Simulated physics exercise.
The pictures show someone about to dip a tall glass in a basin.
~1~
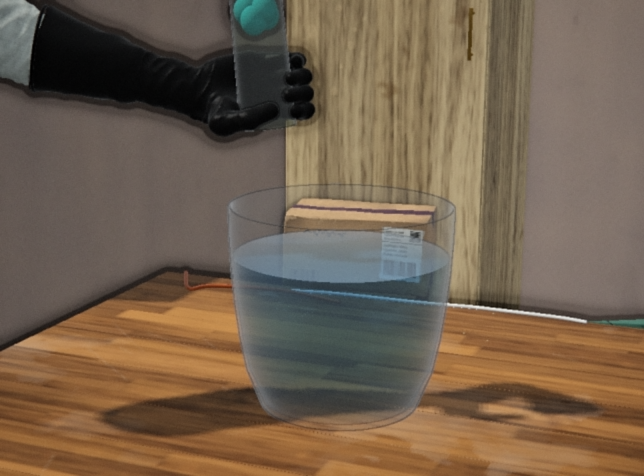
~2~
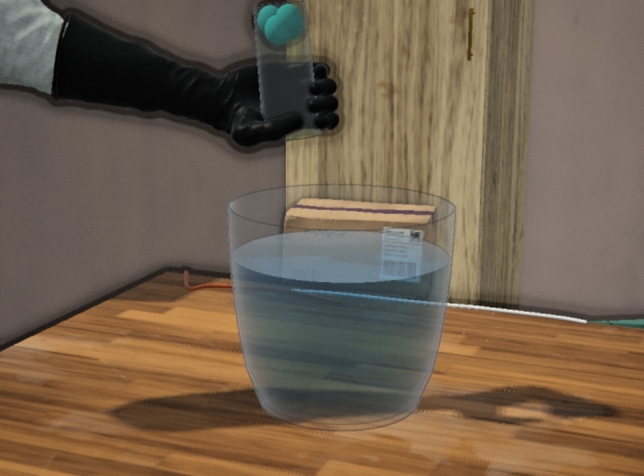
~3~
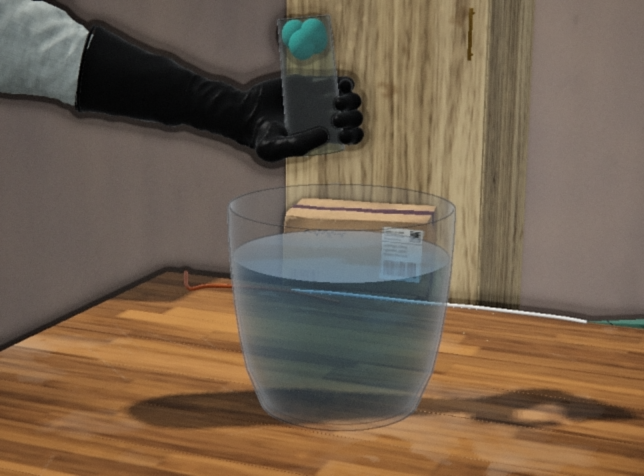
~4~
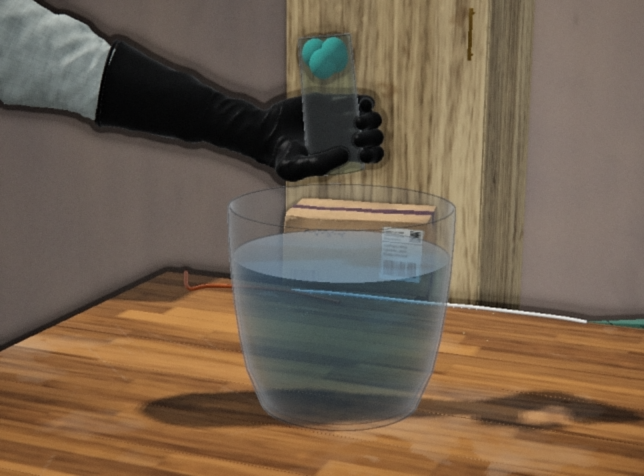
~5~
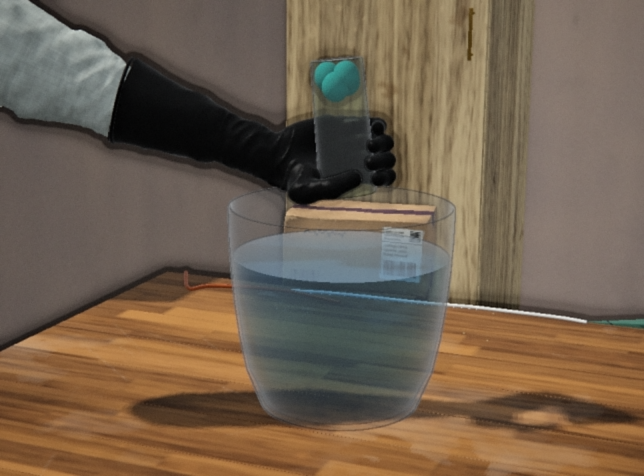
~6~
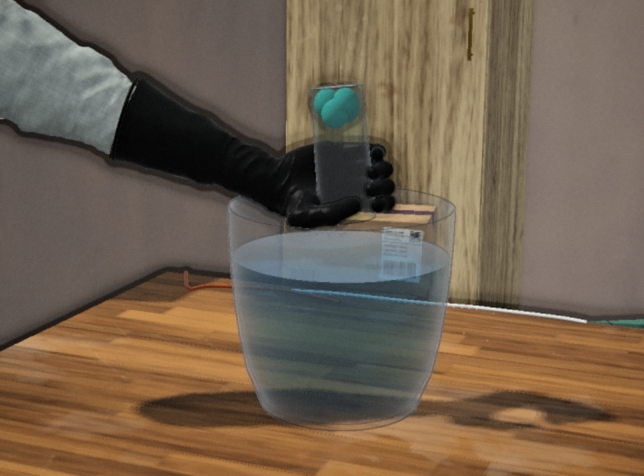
Above a clear basin of water, a black-gloved hand lowers an upside-down tall glass.
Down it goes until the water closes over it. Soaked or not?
The scrap of cloth keeps dry.
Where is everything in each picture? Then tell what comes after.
Tall glass (262, 64) mouth down; above the basin, in the first frame.
Tall glass (286, 74) mouth down; scrap of cloth (281, 22); coming down, in the second frame.
Tall glass (310, 88) mouth down; lower, in the third frame.
Tall glass (331, 107) mouth down; scrap of cloth (326, 55); lower still, in the fourth frame.
Tall glass (343, 130) mouth down; close to the surface, in the fifth frame.
Tall glass (342, 156) mouth down; scrap of cloth (338, 105); just over the surface, in the sixth frame.
A moment on, the tall glass enters the water.
Further on, air is trapped inside and holds the level down.
When it is over, the tall glass is under, still full of air, and the scrap of cloth is dry.
